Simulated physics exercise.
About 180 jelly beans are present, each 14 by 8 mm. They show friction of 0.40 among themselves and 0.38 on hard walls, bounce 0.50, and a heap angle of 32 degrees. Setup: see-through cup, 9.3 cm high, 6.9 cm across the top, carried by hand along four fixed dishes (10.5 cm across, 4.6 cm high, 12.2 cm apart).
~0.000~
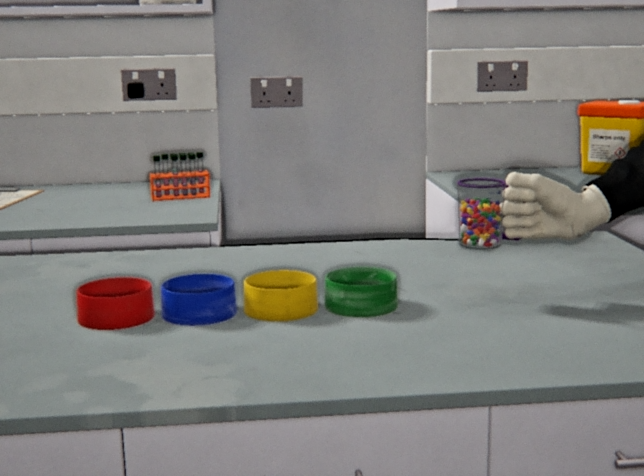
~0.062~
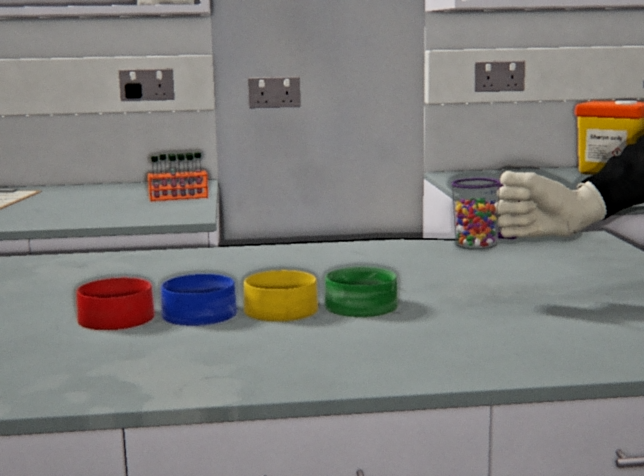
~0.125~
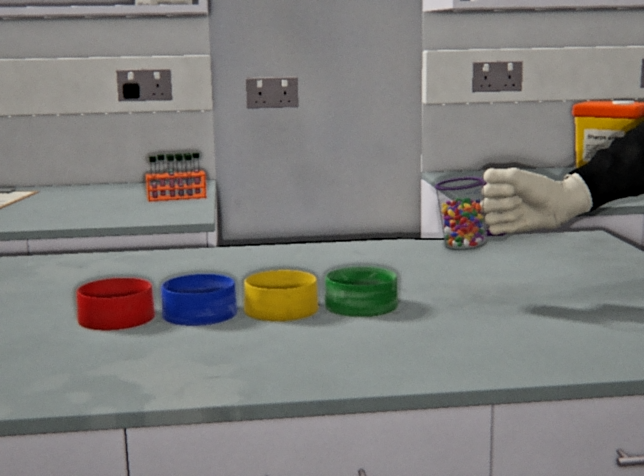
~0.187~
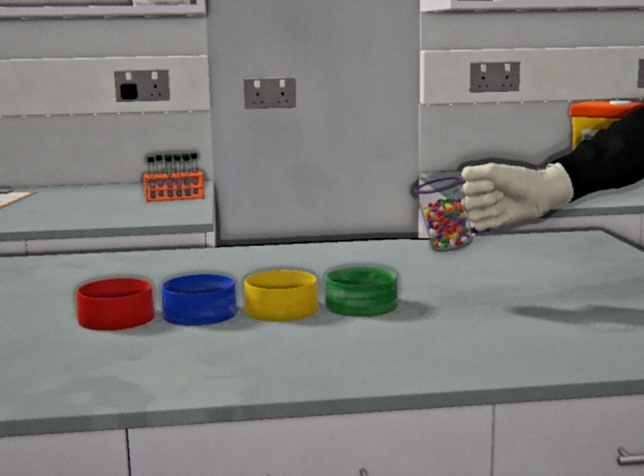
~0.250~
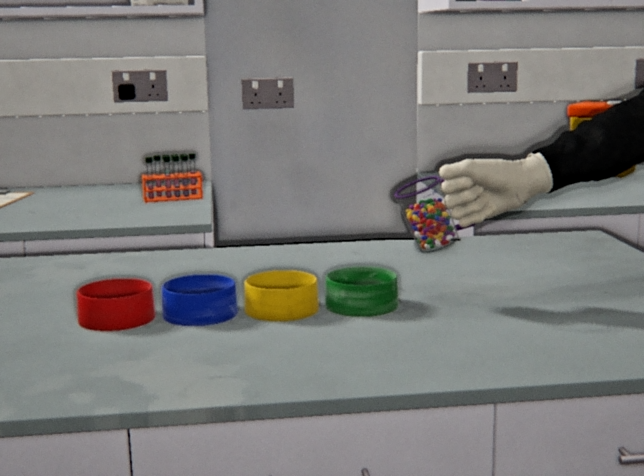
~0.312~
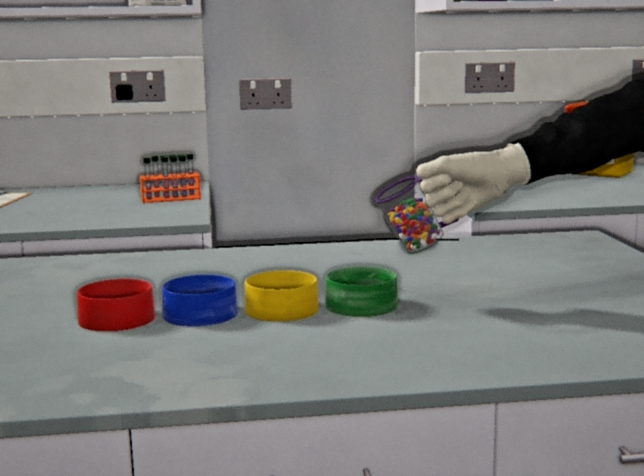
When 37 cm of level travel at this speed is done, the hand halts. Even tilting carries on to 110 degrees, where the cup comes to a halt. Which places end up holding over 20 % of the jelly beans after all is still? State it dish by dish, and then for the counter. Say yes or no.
Red: No, blue: Yes, green: No, yellow: No, counter: No.
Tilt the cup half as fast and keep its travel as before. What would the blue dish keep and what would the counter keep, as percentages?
Result: Blue dish 100, counter 0.
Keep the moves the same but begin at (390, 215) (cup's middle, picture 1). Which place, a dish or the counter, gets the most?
Most of it lands at red.
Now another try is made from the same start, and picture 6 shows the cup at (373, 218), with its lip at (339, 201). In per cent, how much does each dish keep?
Dish by dish: Red 0 percent, blue 100 percent, green 0 percent, yellow 0 percent.
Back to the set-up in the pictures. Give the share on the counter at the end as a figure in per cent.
Roughly 0 in a hundred.
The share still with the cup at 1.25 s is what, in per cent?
Estimate: Around 30 % of the load.
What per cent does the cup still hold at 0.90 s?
I'd estimate some 100 per cent of the load.
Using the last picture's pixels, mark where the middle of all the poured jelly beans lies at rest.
I'd put it at about (195, 303).
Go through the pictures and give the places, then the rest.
In the first frame, cup at (481, 214), tilt 0 degrees, lip at (459, 184), moved 0.0 cm; middle of the pieces at (476, 223); green dish at (361, 277); yellow dish at (280, 280); blue dish at (198, 284); red dish at (114, 288).
In the second frame, cup at (476, 214), tilt 2 degrees, lip at (453, 185), moved 0.7 cm; middle of the pieces at (472, 223).
In the third frame, cup at (463, 214), tilt 7 degrees, lip at (437, 187), moved 2.8 cm; middle of the pieces at (459, 223).
In the fourth frame, cup at (446, 215), tilt 14 degrees, lip at (416, 192), moved 5.4 cm; middle of the pieces at (443, 224).
In the fifth frame, cup at (428, 215), tilt 21 degrees, lip at (396, 196), moved 8.0 cm; middle of the pieces at (427, 225).
In the sixth frame, cup at (411, 216), tilt 28 degrees, lip at (377, 201), moved 10.7 cm; middle of the pieces at (411, 226); green dish at (361, 276); yellow dish at (281, 281); blue dish at (199, 285); red dish at (115, 289). Its pace works out near 110 degrees a second; the hand travels 42 cm a second.
After 0.67 s, tilt 68 degrees; cup holds 100 %.
After 0.90 s, tilt 94 degrees; cup holds 100 %.
Then, at 1.25 s, tilt 110 degrees; cup holds 30 %, blue 70 %.
In the end, at 2.3 s, red 0 %, blue 100 %, green 0 %, yellow 0 %, counter 0 %.
